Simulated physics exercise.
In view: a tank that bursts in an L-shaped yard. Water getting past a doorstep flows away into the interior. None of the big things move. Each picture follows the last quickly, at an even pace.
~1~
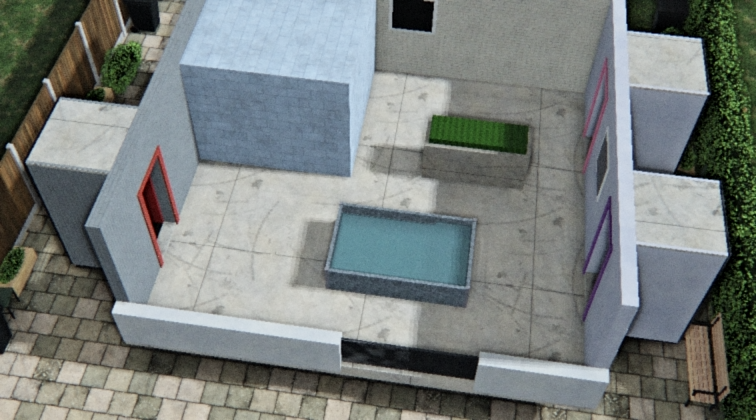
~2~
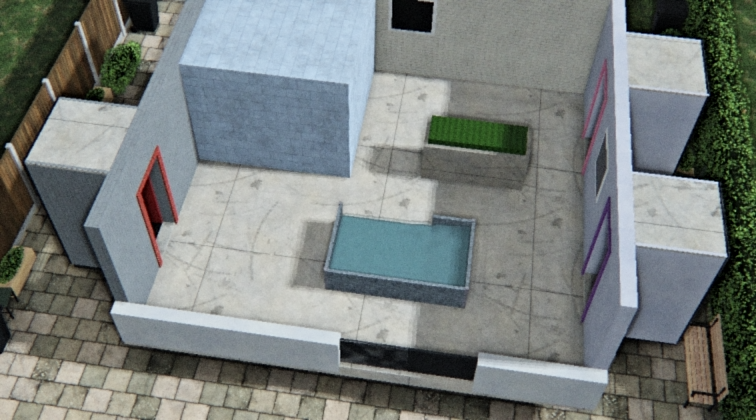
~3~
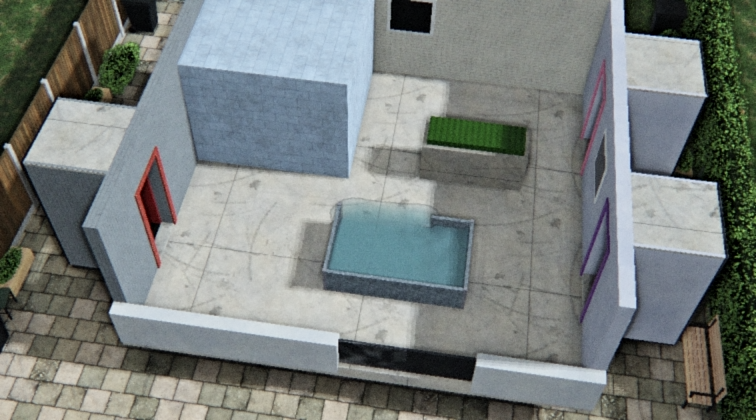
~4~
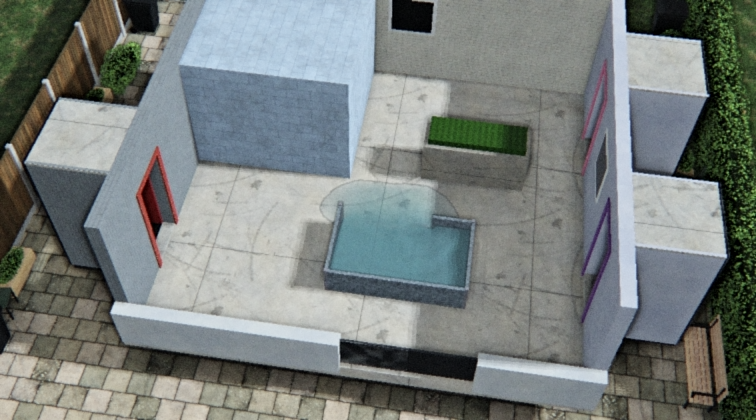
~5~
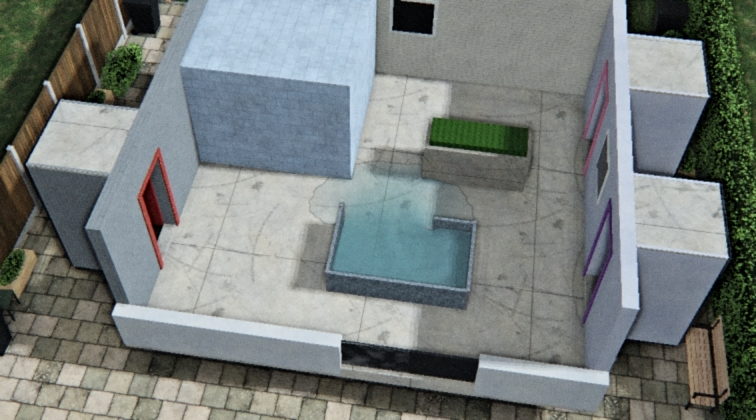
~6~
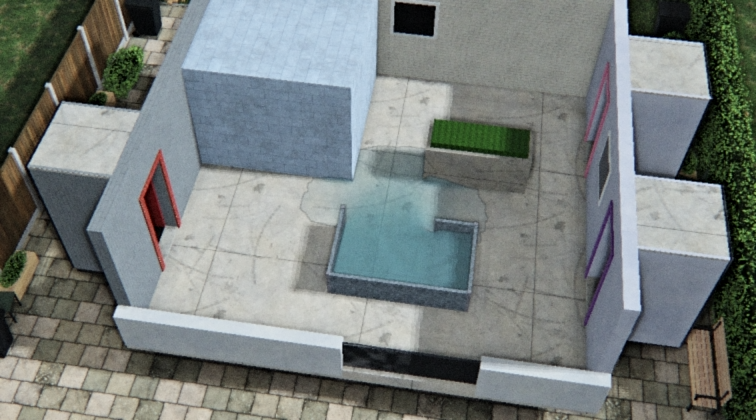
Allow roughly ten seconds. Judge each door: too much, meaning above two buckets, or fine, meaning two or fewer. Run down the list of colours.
Red door: Fine, purple door: Fine, pink door: Too much.
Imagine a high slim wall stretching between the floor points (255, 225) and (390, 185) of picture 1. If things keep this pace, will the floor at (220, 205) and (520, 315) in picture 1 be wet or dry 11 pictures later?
Spared and spared, in that order.
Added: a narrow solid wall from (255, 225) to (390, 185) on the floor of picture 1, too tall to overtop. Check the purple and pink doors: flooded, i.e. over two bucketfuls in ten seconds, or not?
Purple: Stays within the limit. Pink: Stays within the limit.
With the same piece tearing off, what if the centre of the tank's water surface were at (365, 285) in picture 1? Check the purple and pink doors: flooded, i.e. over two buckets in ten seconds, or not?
I'd say the purple one misses the threshold while the pink one misses the threshold.
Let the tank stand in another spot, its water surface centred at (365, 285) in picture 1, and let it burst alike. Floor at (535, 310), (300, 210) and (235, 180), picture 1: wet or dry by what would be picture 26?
Taking them in the order asked: Spared, then inundated, then inundated.
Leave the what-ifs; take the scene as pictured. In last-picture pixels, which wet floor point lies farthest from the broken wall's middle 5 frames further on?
Close to (398, 81).
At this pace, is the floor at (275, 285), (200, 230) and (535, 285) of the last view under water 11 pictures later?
In that order: Dry, not flooded, free of water.
A moment on, water covers 20 % of the floor; the red door not reached, the purple door not reached, the pink door not reached.
Next, water covers 30 % of the floor; the red door not reached, the purple door not reached, the pink door not reached.
Then, water covers 50 % of the floor; the red door wet at the sill, nothing in, the purple door wet at the sill, nothing in, the pink door wet at the sill, nothing in.
Later, water covers 70 % of the floor; the red door wet at the sill, nothing in, the purple door wet at the sill, nothing in, the pink door over two buckets in.
In the end, water covers 95 % of the floor; the red door wet at the sill, nothing in, the purple door wet at the sill, nothing in, the pink door over two buckets in.
